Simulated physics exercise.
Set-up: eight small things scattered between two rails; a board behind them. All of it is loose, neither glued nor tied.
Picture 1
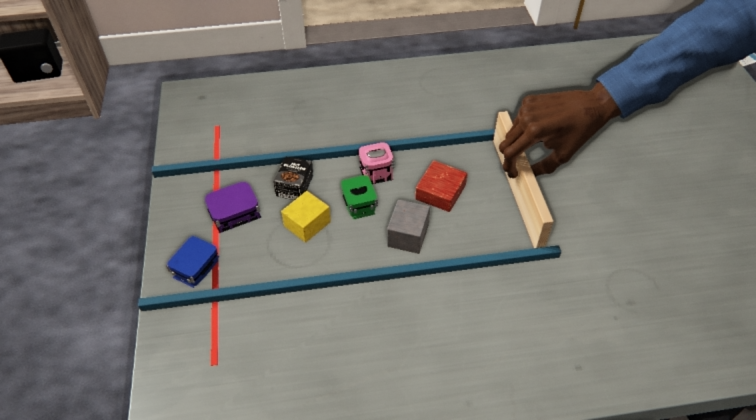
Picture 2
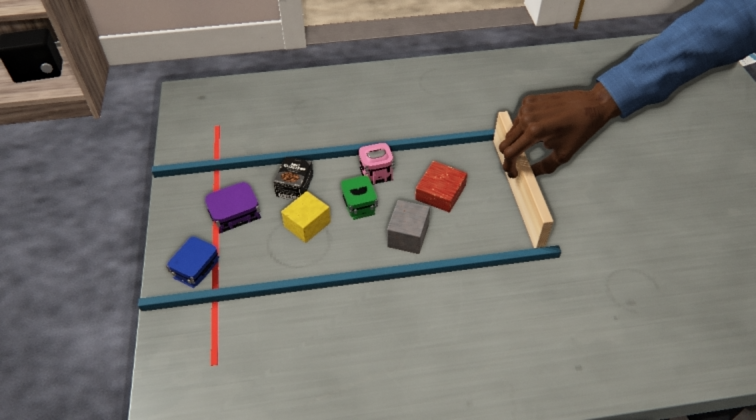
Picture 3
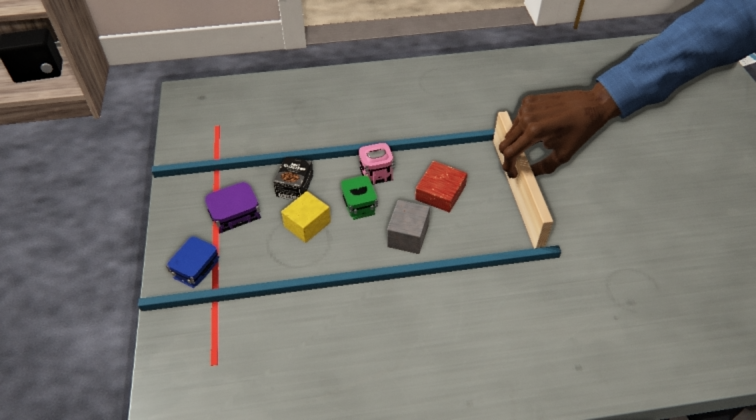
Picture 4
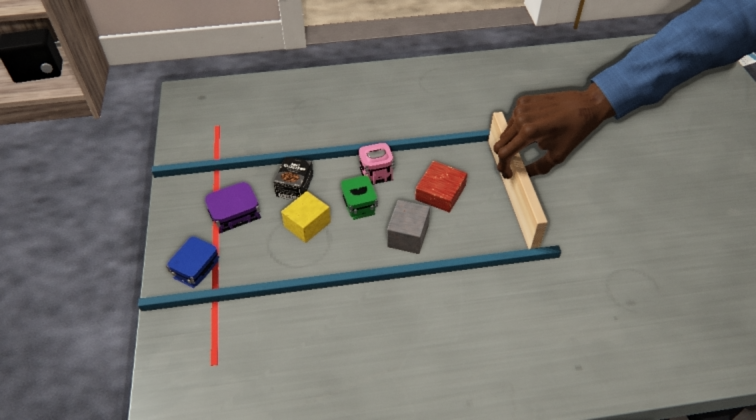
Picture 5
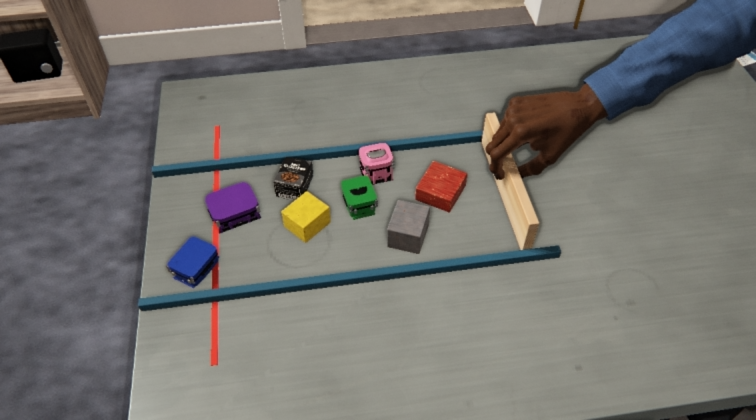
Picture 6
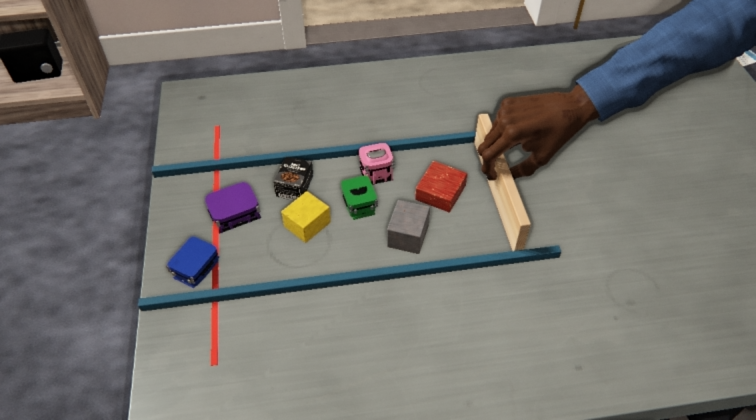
Hand holding a wooden board still, then sliding it slightly left between two blue rails, while the scattered colourful objects stay motionless.
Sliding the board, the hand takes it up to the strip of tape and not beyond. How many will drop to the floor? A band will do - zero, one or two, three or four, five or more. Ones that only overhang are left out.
Answer - one or two.
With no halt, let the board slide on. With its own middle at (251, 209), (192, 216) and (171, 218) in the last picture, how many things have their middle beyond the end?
First 0, next 5, last 5.
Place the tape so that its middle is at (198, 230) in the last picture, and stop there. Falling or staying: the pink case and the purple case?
The pink case? It does not drop. The purple case? It heads down.
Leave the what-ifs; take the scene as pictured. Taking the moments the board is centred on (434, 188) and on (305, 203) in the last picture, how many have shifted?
1 and 7.
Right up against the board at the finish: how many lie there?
3 of them.
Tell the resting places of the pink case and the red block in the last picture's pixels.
The pink case ends up near (199, 183), and the red block near (195, 220).
Early on, none off yet; blue case at rest near (195, 263); purple case at rest near (233, 208); black box at rest near (294, 179).
Finally, the number that fall off is one or two; lost, purple case and blue case.
